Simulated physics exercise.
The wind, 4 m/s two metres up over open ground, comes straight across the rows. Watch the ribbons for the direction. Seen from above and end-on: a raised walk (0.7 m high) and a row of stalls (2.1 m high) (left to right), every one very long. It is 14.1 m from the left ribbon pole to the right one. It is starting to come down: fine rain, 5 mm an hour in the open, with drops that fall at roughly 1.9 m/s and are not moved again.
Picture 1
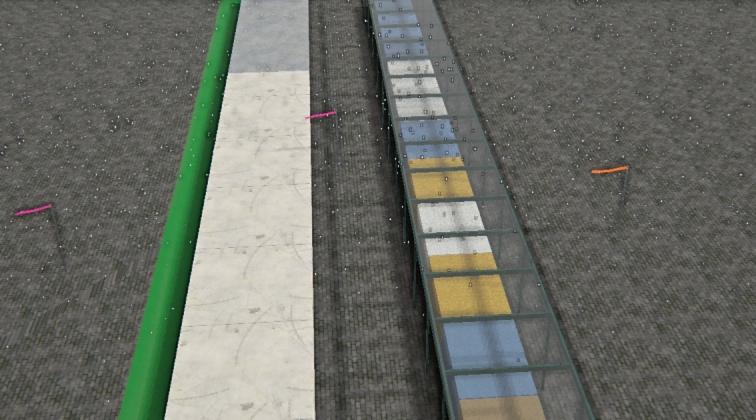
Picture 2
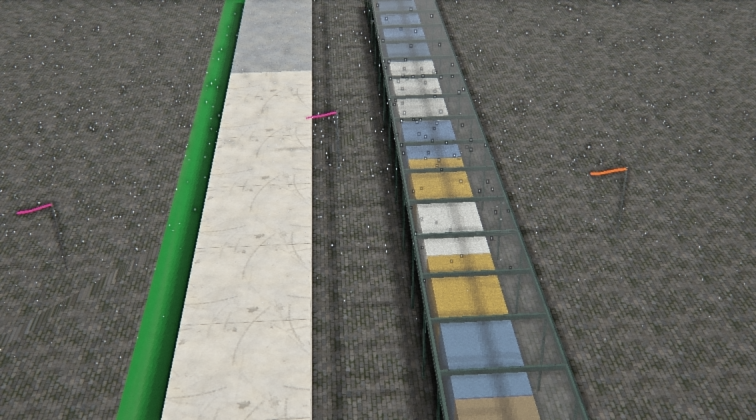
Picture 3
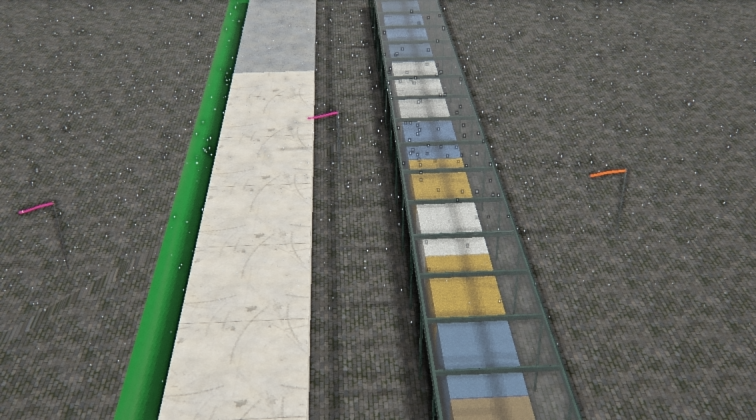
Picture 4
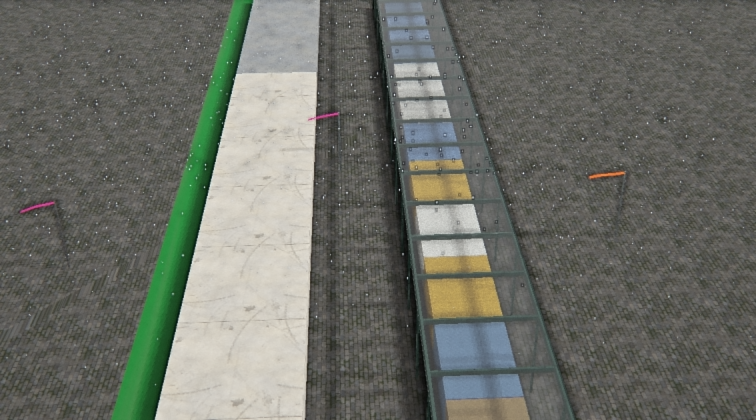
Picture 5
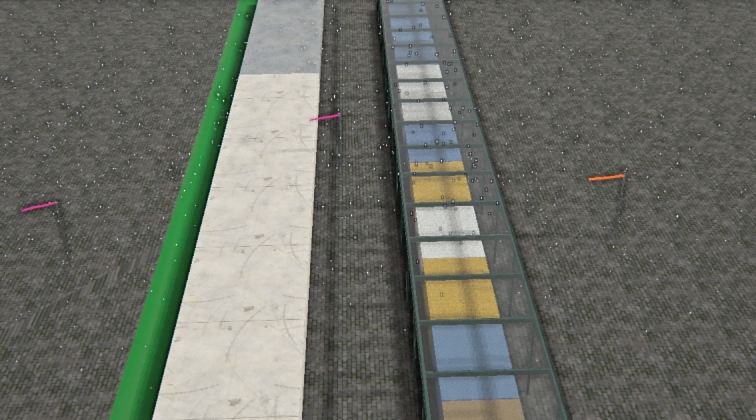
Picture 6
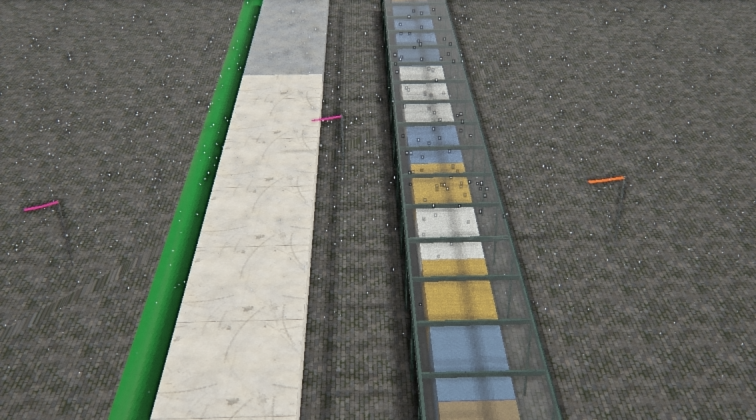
Raised pale walk beside a green pipe and a long row of stalls, ribbons streaming left in fine rain, the view barely shifting.
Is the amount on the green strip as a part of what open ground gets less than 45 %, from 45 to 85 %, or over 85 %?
The amount there is from 45 to 85 % of the open one.
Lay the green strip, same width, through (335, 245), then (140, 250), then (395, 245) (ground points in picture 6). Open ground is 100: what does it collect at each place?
In turn about 10 %, 100 %, 20 %.
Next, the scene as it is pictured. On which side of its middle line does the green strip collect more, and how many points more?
The left one, some 40 points more.
After 10 minutes open ground has 0.8 mm and the green strip 0.6 mm.
After 30 minutes open ground has 2.5 mm and the green strip 1.8 mm.
After 60 minutes open ground has 5.0 mm and the green strip 3.6 mm, so the green strip has 72 % of the open amount; the left half of it has 93 %, the right half 51 %.
